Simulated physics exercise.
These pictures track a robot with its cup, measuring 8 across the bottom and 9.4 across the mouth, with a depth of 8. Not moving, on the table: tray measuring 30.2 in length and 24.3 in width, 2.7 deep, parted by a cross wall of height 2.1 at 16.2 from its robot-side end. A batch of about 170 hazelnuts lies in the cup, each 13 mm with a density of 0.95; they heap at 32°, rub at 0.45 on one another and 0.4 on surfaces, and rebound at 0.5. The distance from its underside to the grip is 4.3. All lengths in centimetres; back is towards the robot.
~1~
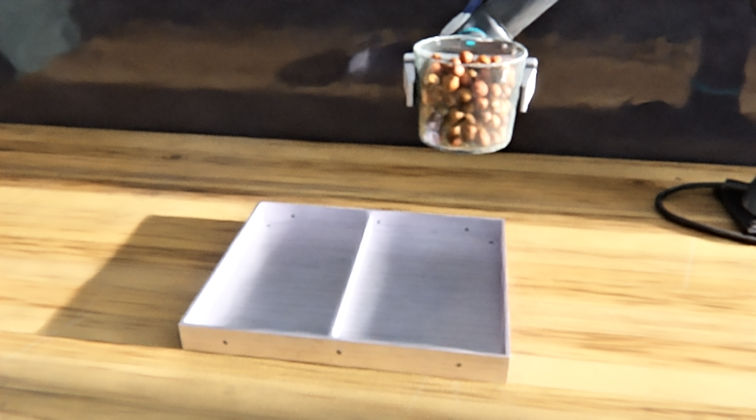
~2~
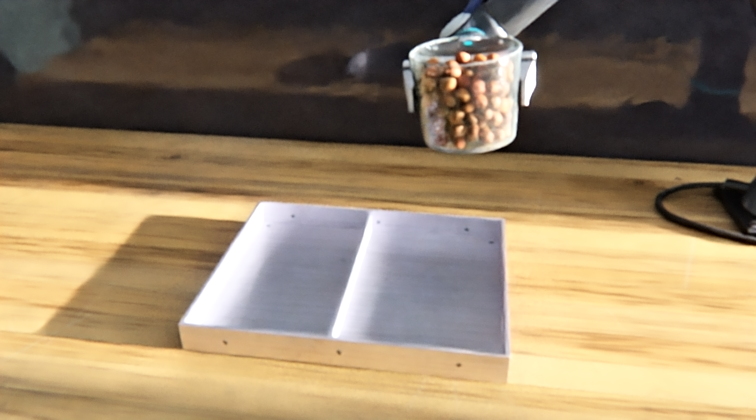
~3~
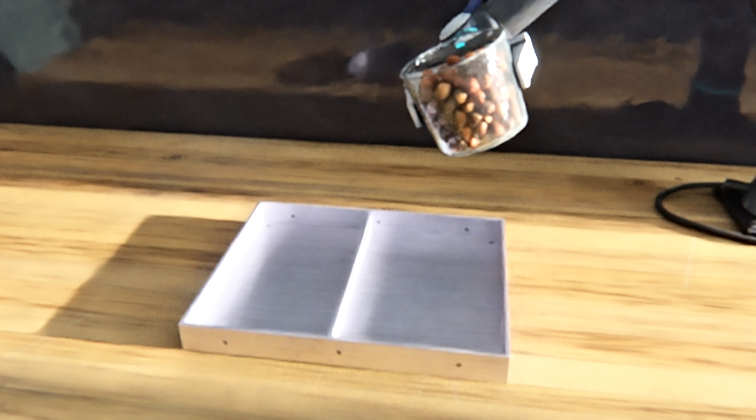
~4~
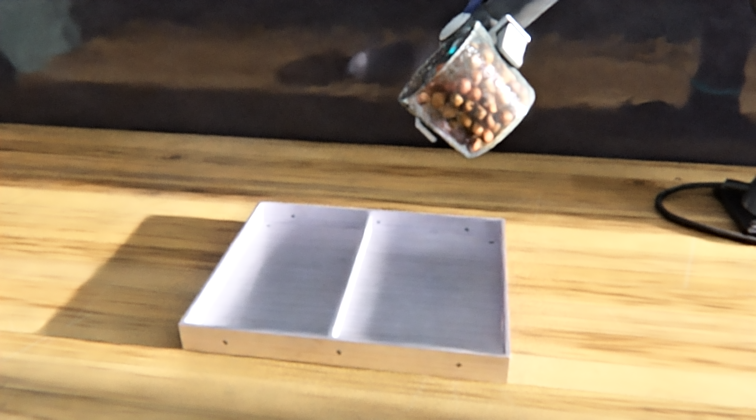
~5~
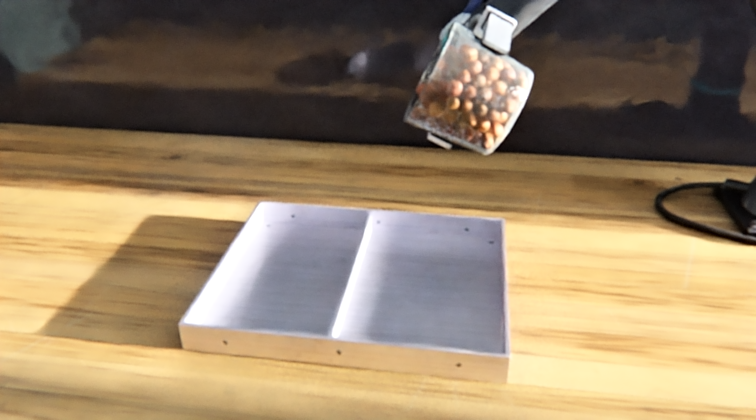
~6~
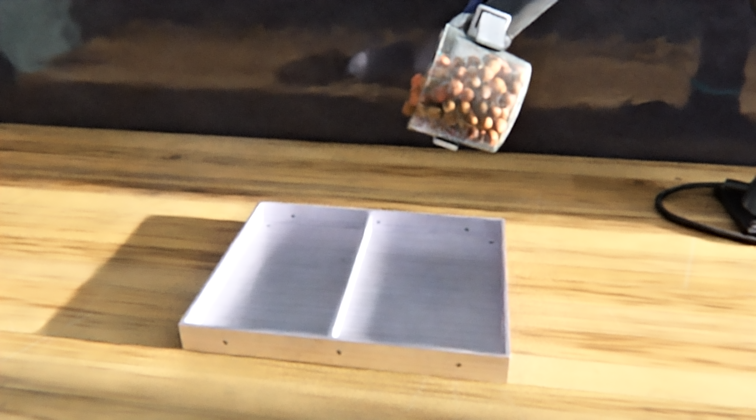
A sunlit wooden tabletop against a dark, glossy backdrop is seen from slightly above by a still camera. A pale, shallow tray with two compartments sits near the middle, a black cable lies at the right, and a clear cup of brown hazelnuts hangs from a robot arm above. The arm holds the cup nearly upright, then tips it steadily leftward onto its side, the nuts shifting toward its mouth.
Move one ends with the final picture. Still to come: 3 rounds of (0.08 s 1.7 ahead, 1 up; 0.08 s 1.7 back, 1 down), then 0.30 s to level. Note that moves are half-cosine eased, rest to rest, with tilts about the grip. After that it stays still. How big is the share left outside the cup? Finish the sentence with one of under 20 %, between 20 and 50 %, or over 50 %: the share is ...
The share is over 50 %.
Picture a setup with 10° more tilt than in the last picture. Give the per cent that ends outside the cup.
I'd put it at around 75 per cent.
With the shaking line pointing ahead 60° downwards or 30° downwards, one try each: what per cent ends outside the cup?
20 and 35 %.
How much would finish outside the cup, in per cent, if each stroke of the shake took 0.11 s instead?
In that case around 50 per cent.
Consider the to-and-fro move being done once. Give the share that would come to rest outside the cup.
It would then be around 30 per cent.
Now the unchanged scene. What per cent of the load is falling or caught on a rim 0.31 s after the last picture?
Some 13 per cent.
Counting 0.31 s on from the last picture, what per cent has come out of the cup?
So far around 35 % is out.
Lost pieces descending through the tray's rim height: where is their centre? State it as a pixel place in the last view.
Around (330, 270).
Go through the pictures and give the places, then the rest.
In the first picture, cup middle at (467, 96), level; upper third of the load around (470, 79), from x 425 to 510, top at y 60; 167 in the cup.
In the second picture, cup middle at (467, 96), tilted 7° forward; upper third of the load around (470, 77), from x 425 to 510, top at y 60.
In the third picture, cup middle at (468, 95), tilted 25° forward; upper third of the load around (476, 77), from x 425 to 515, top at y 55.
In the fourth picture, cup middle at (469, 95), tilted 46° forward; upper third of the load around (477, 74), from x 425 to 520, top at y 50.
In the fifth picture, cup middle at (470, 94), tilted 64° forward; upper third of the load around (474, 74), from x 420 to 520, top at y 50.
In the sixth picture, cup middle at (470, 94), tilted 71° forward; upper third of the load around (477, 77), from x 410 to 515, top at y 60; 167 in the cup.
Then, 0.31 s later, tilted 71° forward, highest piece 24 above the table; 111 in the cup, 25 in the far-side part, 10 in the robot-side part, 21 in flight or on a rim.
Then, 0.62 s later, tilted 38° forward, highest piece 24 above the table; 65 in the cup, 54 in the far-side part, 36 in the robot-side part, 4 on the table or floor, 8 in flight or on a rim.
Then, 0.98 s later, level, highest piece 24 above the table; 65 in the cup, 60 in the far-side part, 35 in the robot-side part, 7 on the table or floor.
Then, 2.03 s later, level, highest piece 23 above the table; 65 in the cup, 60 in the far-side part, 35 in the robot-side part, 7 on the table or floor.
At rest, 65 in the cup, 60 in the far-side part, 35 in the robot-side part, 7 on the table or floor. That is 61 % outside the cup.
